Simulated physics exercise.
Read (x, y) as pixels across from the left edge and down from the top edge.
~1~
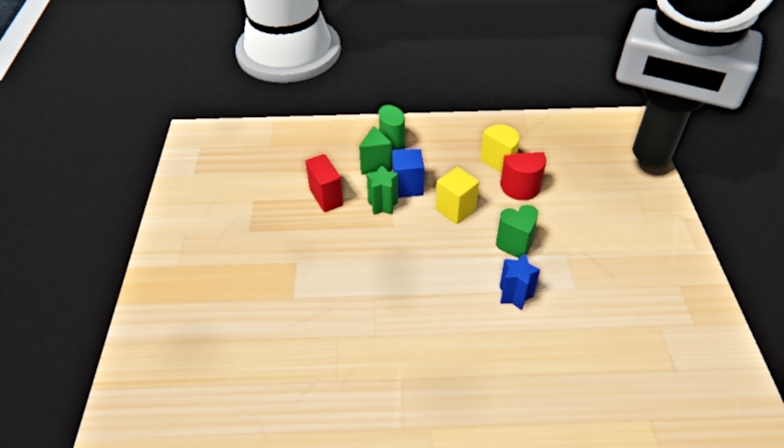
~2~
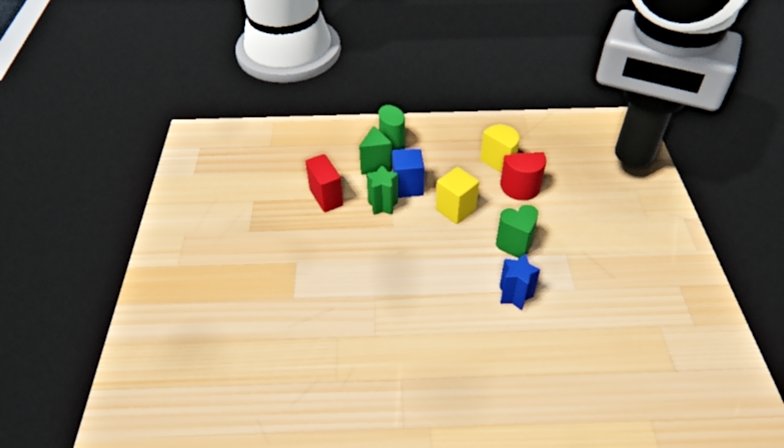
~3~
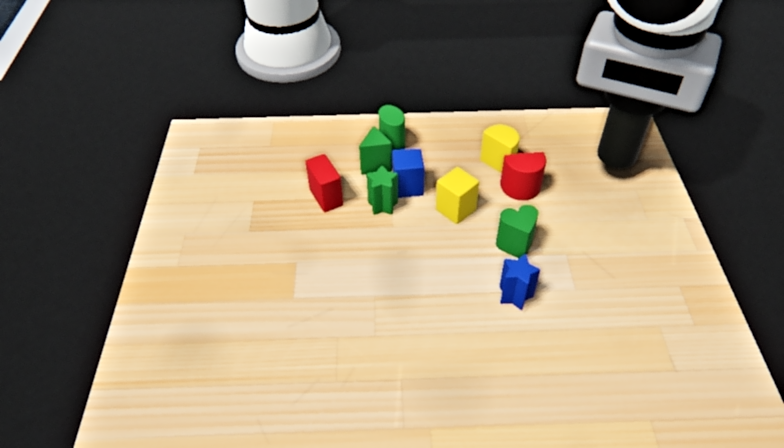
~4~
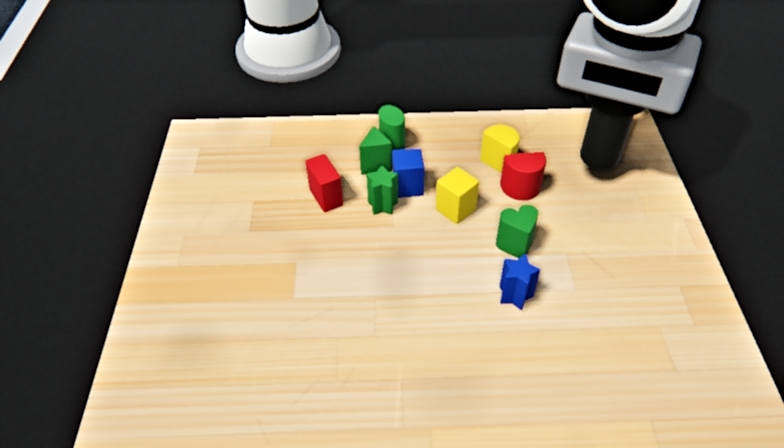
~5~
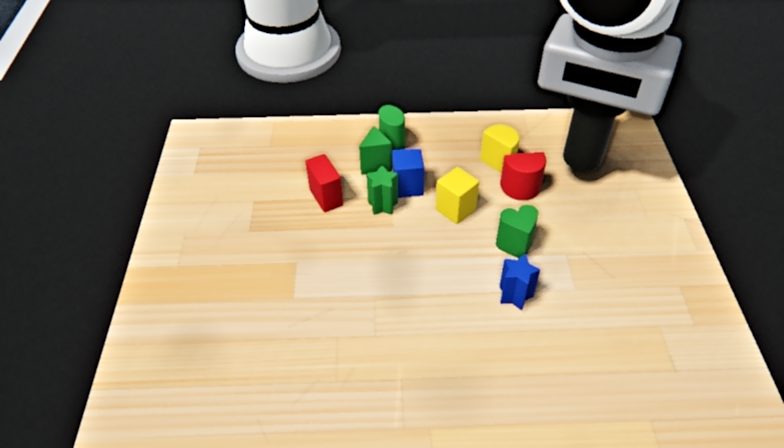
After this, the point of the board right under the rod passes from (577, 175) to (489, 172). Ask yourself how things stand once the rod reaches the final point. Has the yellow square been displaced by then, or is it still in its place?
At the end of the path, it will still be in place.
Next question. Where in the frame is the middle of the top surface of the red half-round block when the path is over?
The centre of its top face lies at (494, 169).
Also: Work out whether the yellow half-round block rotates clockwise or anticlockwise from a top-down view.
The block turns clockwise.
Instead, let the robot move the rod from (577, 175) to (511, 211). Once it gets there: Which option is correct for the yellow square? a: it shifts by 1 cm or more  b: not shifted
Option a.
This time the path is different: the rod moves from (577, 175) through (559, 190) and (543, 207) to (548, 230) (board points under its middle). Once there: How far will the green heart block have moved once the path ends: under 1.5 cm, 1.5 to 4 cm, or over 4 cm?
Short of 1.5 cm.
The first path, step by step. Halfway along, rod at (535, 157); red half-round block at (514, 165), turned 30° anticlockwise.
At the end, rod at (491, 156); yellow square still; yellow half-round block at (468, 125), turned 55° clockwise; red half-round block at (494, 169), turned 100° anticlockwise.
